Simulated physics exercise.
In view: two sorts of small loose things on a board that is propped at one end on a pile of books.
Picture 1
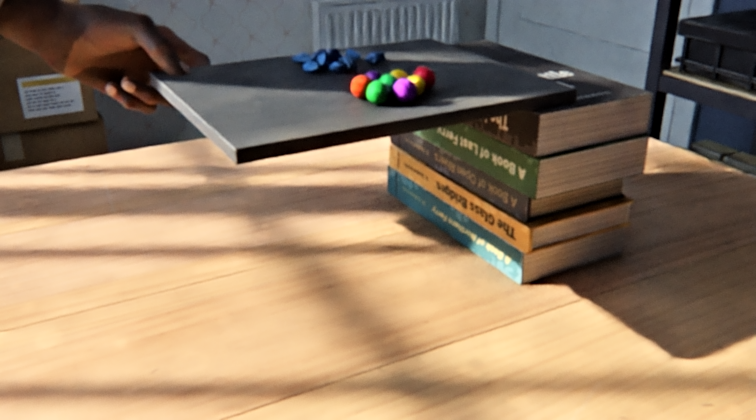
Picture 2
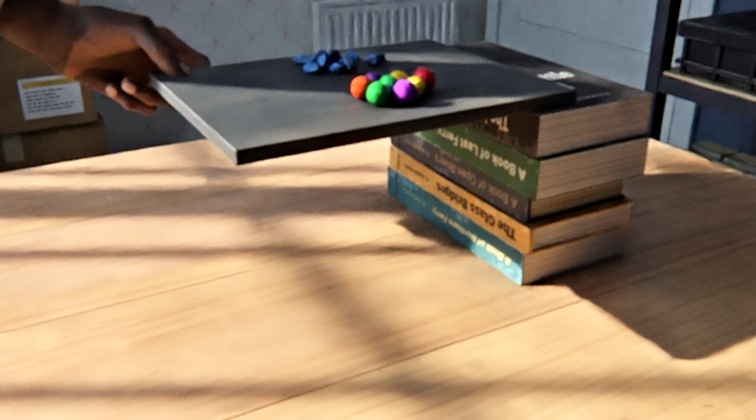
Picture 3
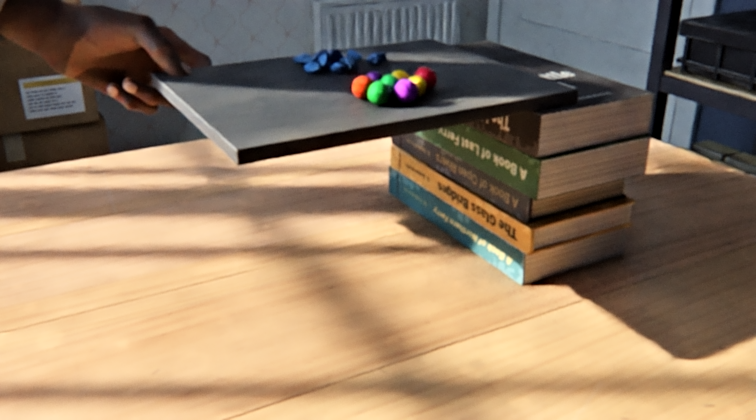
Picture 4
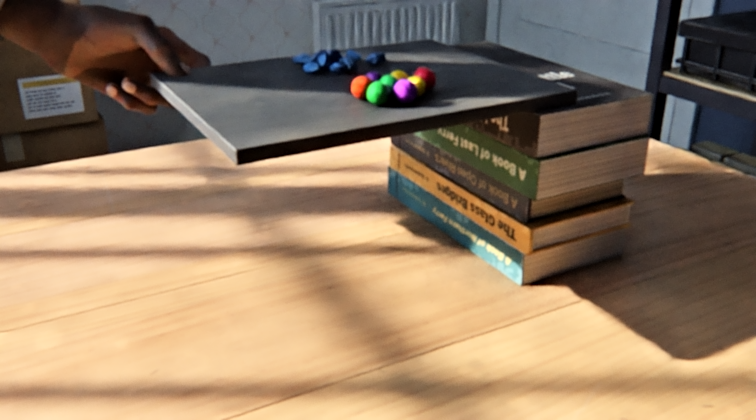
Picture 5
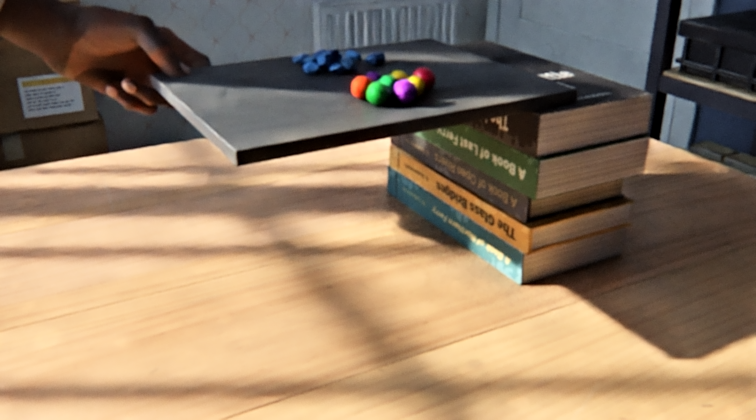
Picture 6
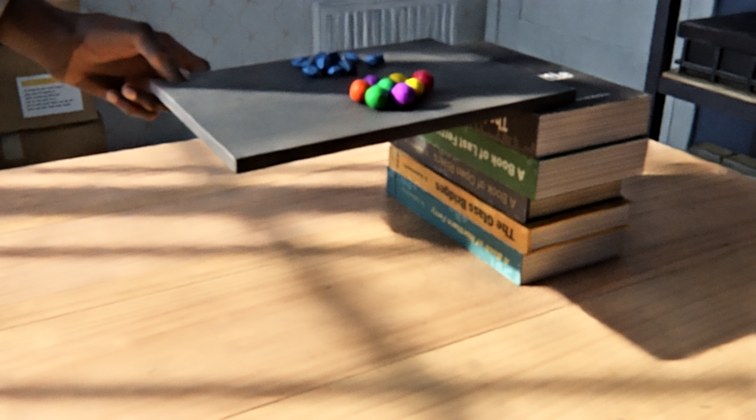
At the start, a hand at the left holds one end of a dark board level, its other end resting on a stack of books, with colourful little balls and small blue pieces on top. The board stays nearly still, then the hand lowers its end very slightly while both handfuls stay in place.
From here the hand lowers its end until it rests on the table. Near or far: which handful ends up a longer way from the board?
It is the near handful.
Then, 0.49 s later than the last frame, board sloping at 12°; near handful every one still on the board; far handful every one still on the board.
Then, 1.11 s later than the last frame, board sloping at 26°; near handful mostly one to two board lengths out; far handful every one still on the board.
Then, 1.77 s later than the last frame, board sloping at 40°; near handful mostly more than two board lengths out; far handful mostly less than half a board's length out.
When it is over, board resting at 40°; near handful mostly more than two board lengths out, the larger part gone off the table; far handful mostly less than half a board's length out; the near handful has gone farther.
